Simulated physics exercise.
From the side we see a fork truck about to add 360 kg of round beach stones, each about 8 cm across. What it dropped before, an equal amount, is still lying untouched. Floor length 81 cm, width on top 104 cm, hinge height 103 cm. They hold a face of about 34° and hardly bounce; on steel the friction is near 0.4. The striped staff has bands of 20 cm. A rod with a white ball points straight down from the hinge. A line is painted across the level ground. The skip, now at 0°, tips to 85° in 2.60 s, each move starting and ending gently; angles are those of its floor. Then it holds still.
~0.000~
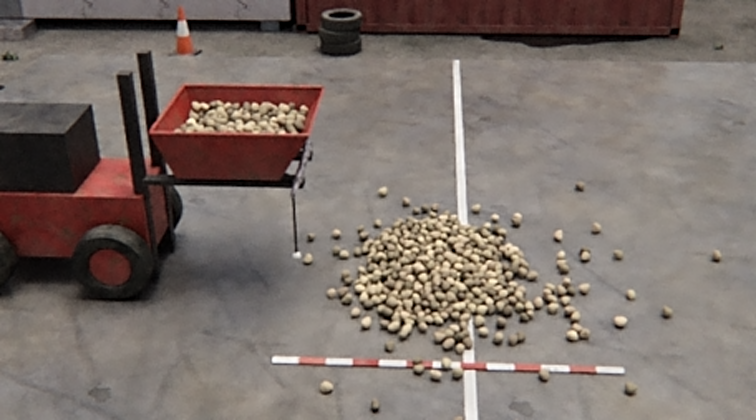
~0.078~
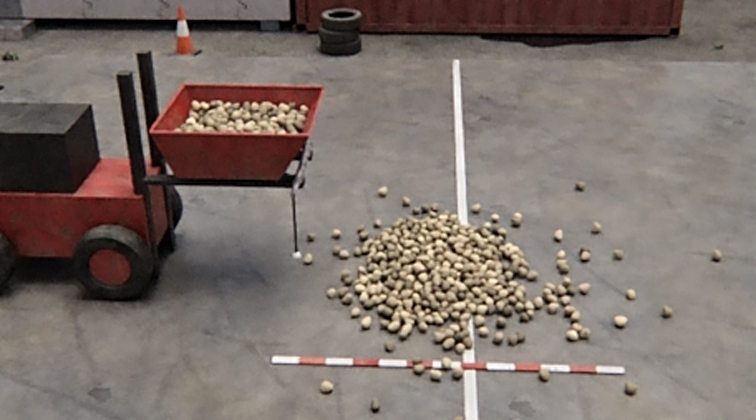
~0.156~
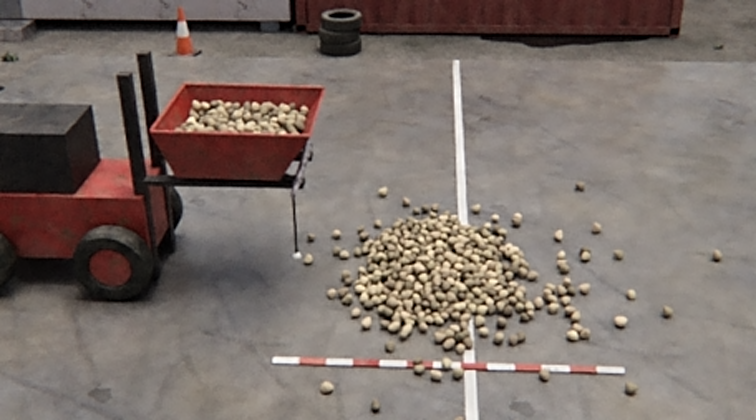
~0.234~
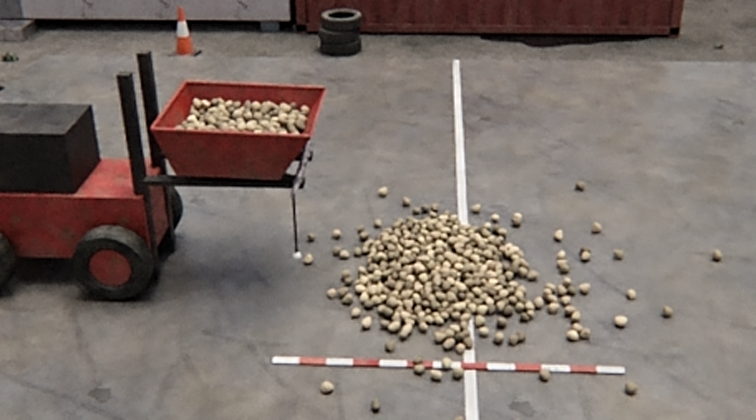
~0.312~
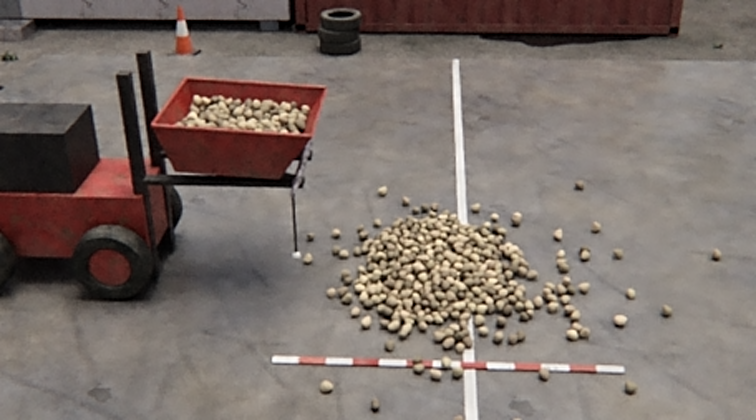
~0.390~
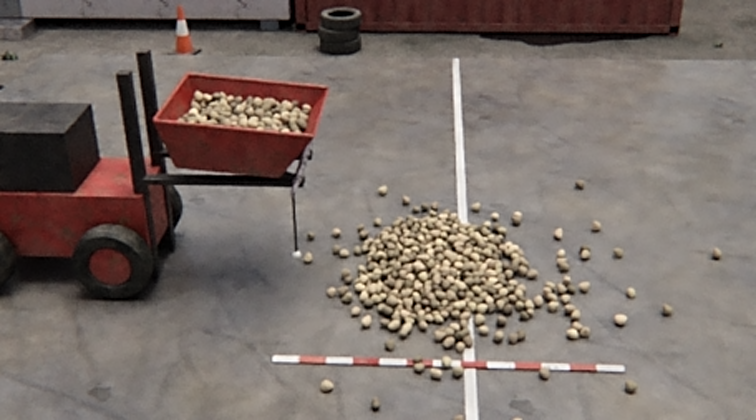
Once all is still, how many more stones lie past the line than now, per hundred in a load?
Roughly 27 per cent of a load more.
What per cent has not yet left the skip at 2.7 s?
It holds some 15 per cent.
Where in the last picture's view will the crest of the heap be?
Near (428, 245).
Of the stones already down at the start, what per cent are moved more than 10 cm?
Roughly 20 per cent of them.
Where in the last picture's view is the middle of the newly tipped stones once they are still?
Near (431, 257).
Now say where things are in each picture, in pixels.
The first frame shows lip at (308, 136), floor tilted 0°, highest stones at (239, 115). The earlier load is highest near (416, 261), 17 cm above ground level, 73 % short of the line, 27 % past the line.
The second frame shows lip at (308, 136), floor tilted 0°, highest stones at (239, 115); the stones move at 0.1 m/s on average.
In the third frame, the skip is at 1°, its lip at (309, 137); the top of the load is at (233, 113); the stones move at 0.1 m/s on average.
In the fourth frame, the skip is at 2°, its lip at (310, 137); the top of the load is at (220, 111); the stones move at 0.2 m/s on average.
In the fifth frame, the skip is at 3°, its lip at (311, 137); the top of the load is at (221, 109); the stones move at 0.2 m/s on average.
The sixth frame shows lip at (313, 137), floor tilted 5°, highest stones at (222, 106); the stones move at 0.3 m/s on average.
After 2.0 s the floor is at 72°; in per cent of one load, 92 in the skip, 80 short of the line, 27 past the line; the foremost stones are at (674, 267).
After 2.7 s the floor is at 85°; in per cent of one load, 15 in the skip, 144 short of the line, 41 past the line; the foremost stones are at (674, 267).
After 3.0 s the floor is at 85°; in per cent of one load, 2 in the skip, 148 short of the line, 50 past the line; the foremost stones are at (674, 267).
After 5.6 s the floor is at 85°; in per cent of one load, 0 in the skip, 146 short of the line, 54 past the line; the foremost stones are at (674, 267). Net gain past the line, 27.
